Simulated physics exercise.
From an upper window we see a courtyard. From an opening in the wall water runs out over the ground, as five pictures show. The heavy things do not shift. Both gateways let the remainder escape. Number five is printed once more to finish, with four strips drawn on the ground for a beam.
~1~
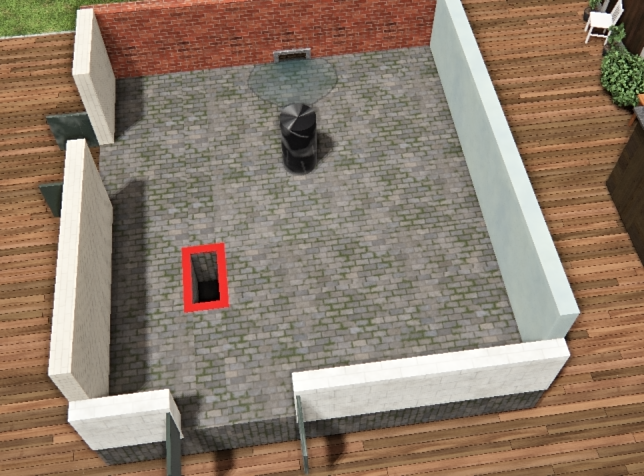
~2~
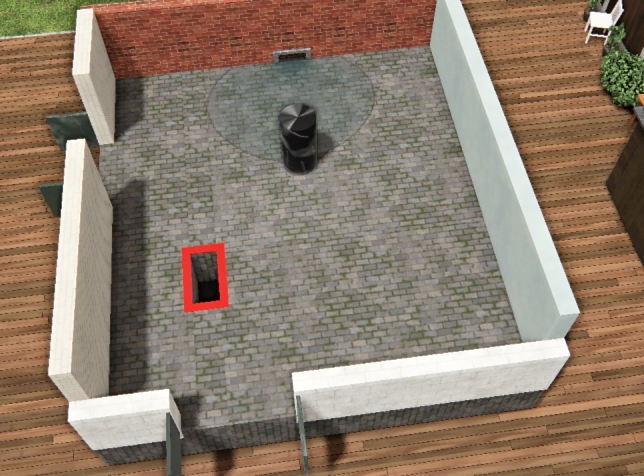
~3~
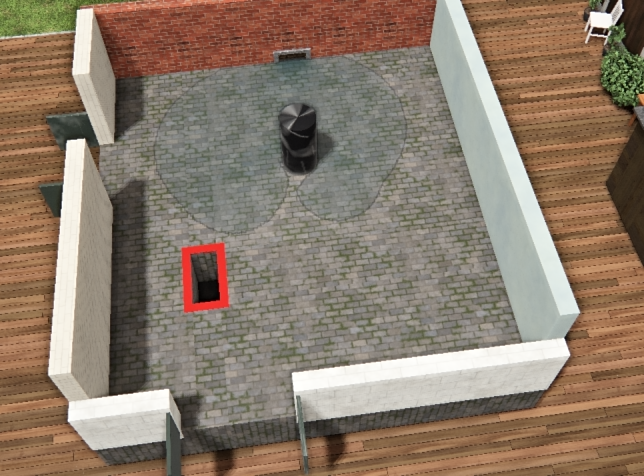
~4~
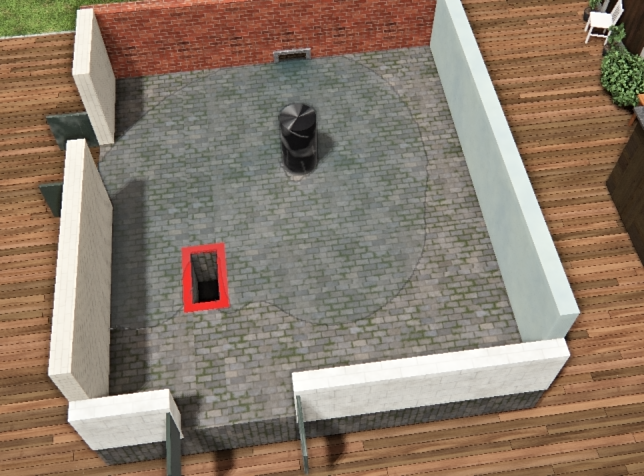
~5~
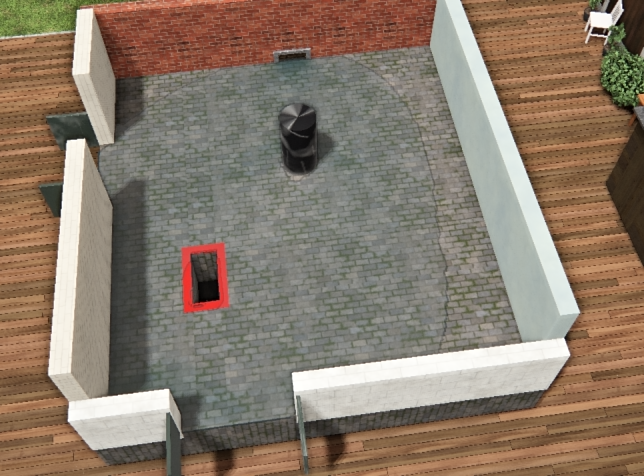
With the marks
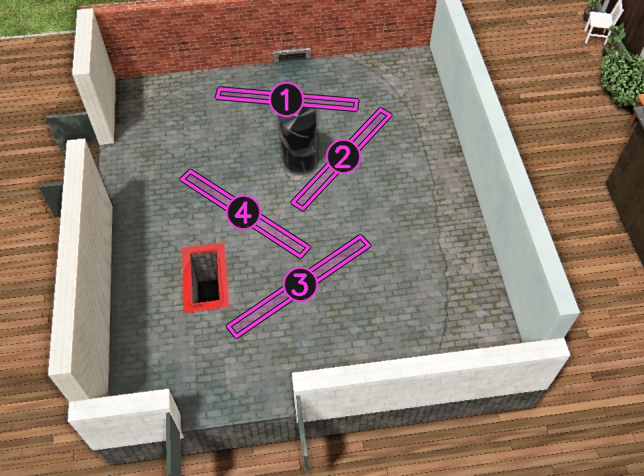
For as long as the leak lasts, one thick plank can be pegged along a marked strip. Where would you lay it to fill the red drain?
Position 3 does it best.
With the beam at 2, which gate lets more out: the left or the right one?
More leaves on the right.
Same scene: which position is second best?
Position 2.
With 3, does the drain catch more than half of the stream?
No.
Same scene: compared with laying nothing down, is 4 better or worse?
It is worse.
In magenta, 1 from (218, 93) to (356, 104); 2 from (297, 205) to (385, 112); 3 from (232, 331) to (364, 241); 4 from (186, 175) to (304, 251).
With 1, about 7 % of the stream goes into the red drain, about 93 % out by the gates.
With 2, about 21 % of the stream goes into the red drain, about 79 % out by the gates.
With 3, about 30 % of the stream goes into the red drain, about 70 % out by the gates.
With 4, about 6 % of the stream goes into the red drain, about 94 % out by the gates.
